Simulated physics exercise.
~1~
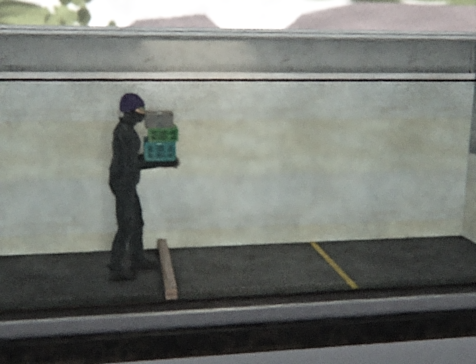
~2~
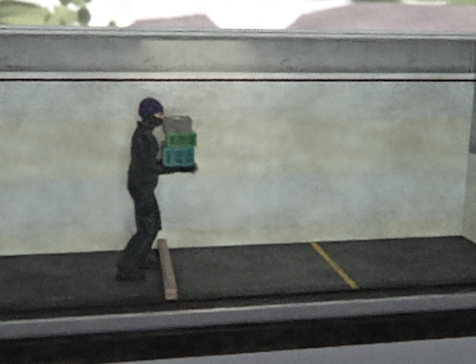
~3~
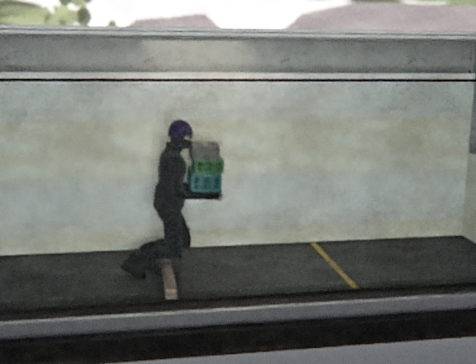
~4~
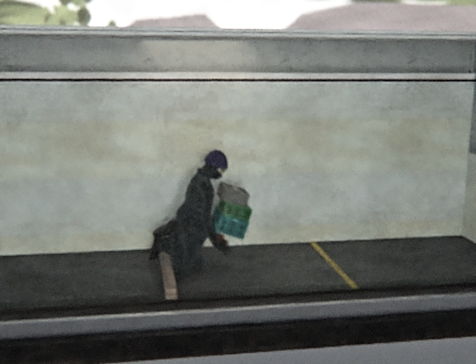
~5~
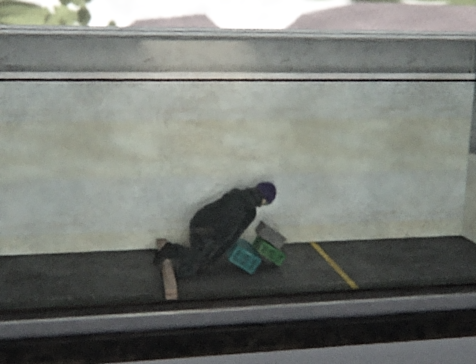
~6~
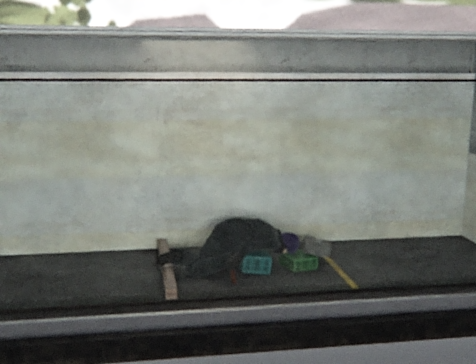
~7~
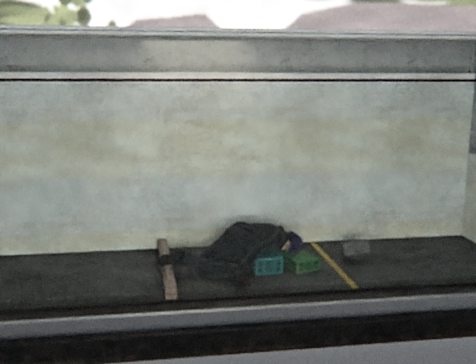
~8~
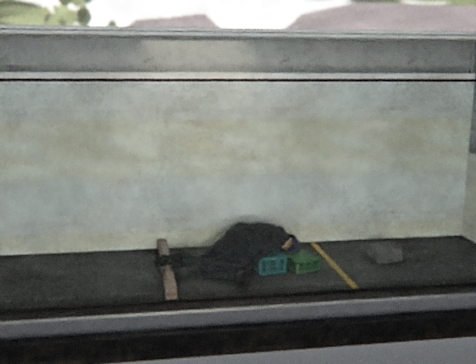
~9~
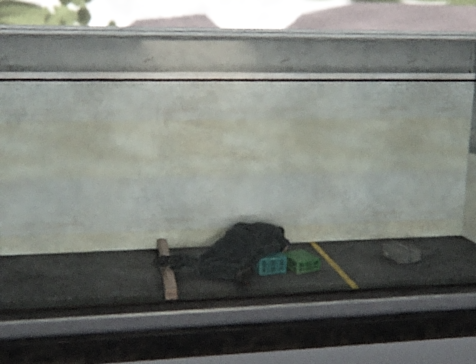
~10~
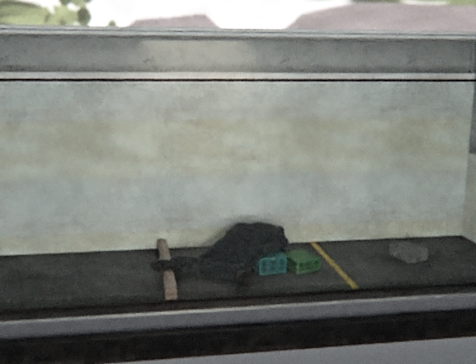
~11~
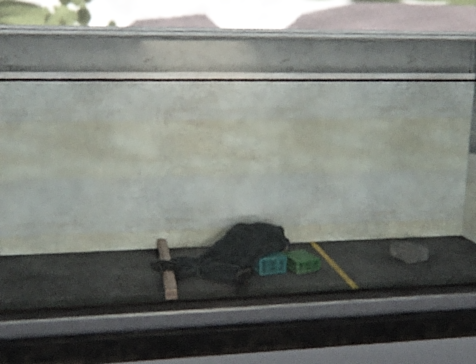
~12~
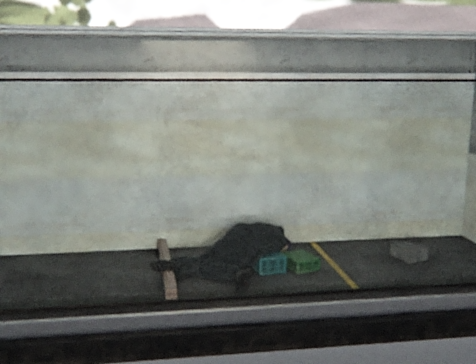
A dark-clothed porter in a purple helmet, seen from the side in a long, pale-walled shuttle, carries a grey parcel stacked on a green crate and a teal crate, standing just left of a low floor rail. The porter tips rightward over the rail, drops to the knees and pitches forward as the stack tilts and comes apart. The two crates land upright on the dark floor, while the grey parcel tumbles ahead across the yellow line. The porter ends slumped face down beside the crates, which rest short of the line, with the parcel lying still well beyond it.
